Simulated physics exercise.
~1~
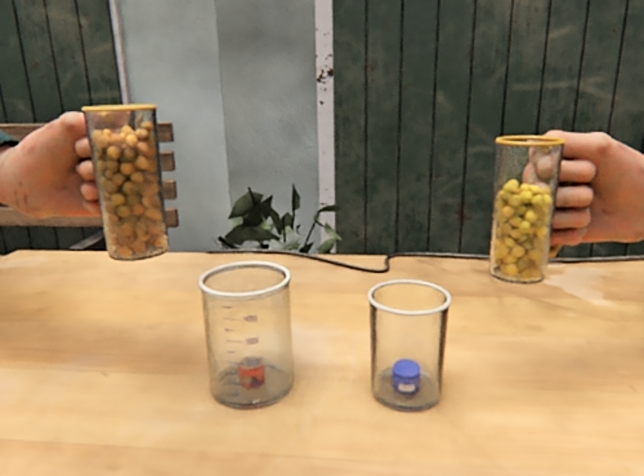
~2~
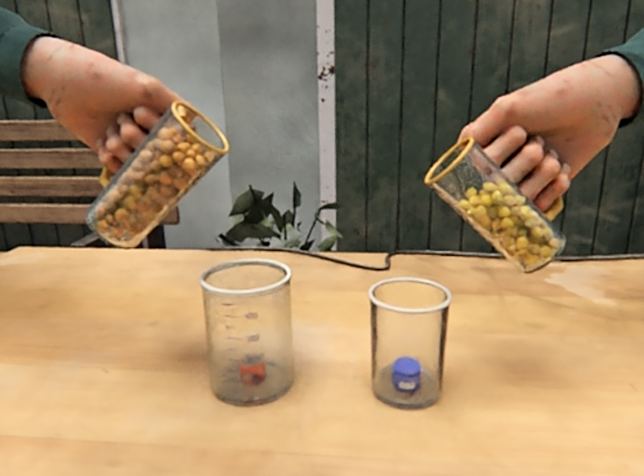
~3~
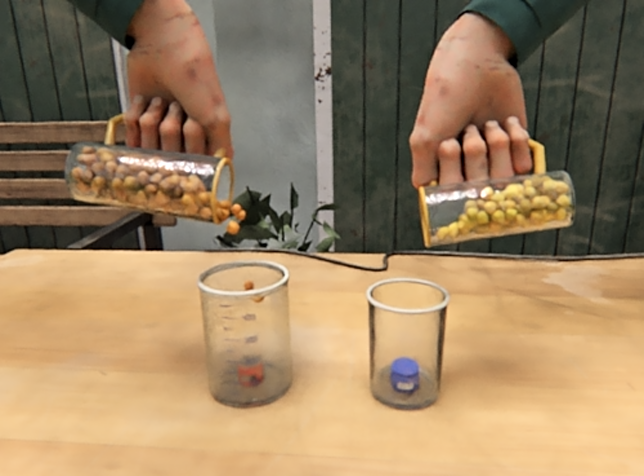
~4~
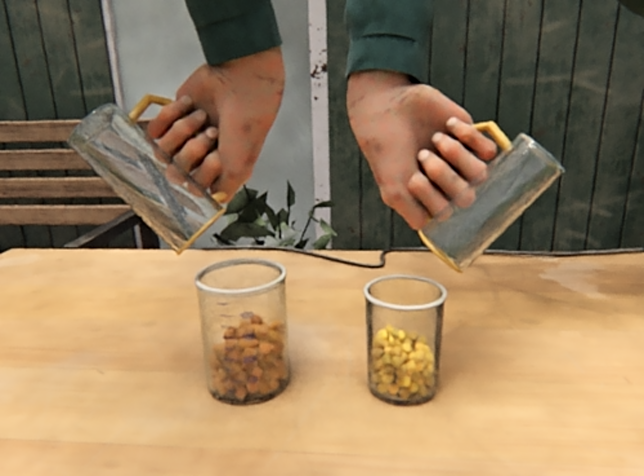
Two hands in dark green sleeves hold clear, yellow-rimmed cups above a pale wooden table, seen from the front before dark green planks, a bench and a leafy plant. The left cup holds orange-brown pellets, the right one yellow-green pellets. Below stand two clear containers, a small red object inside the left and a blue one inside the right. The hands tilt both cups inward, and the left begins spilling first. Both cups then tip further until they are empty. The containers end about half full, both objects hidden, with nothing spilled beside them.
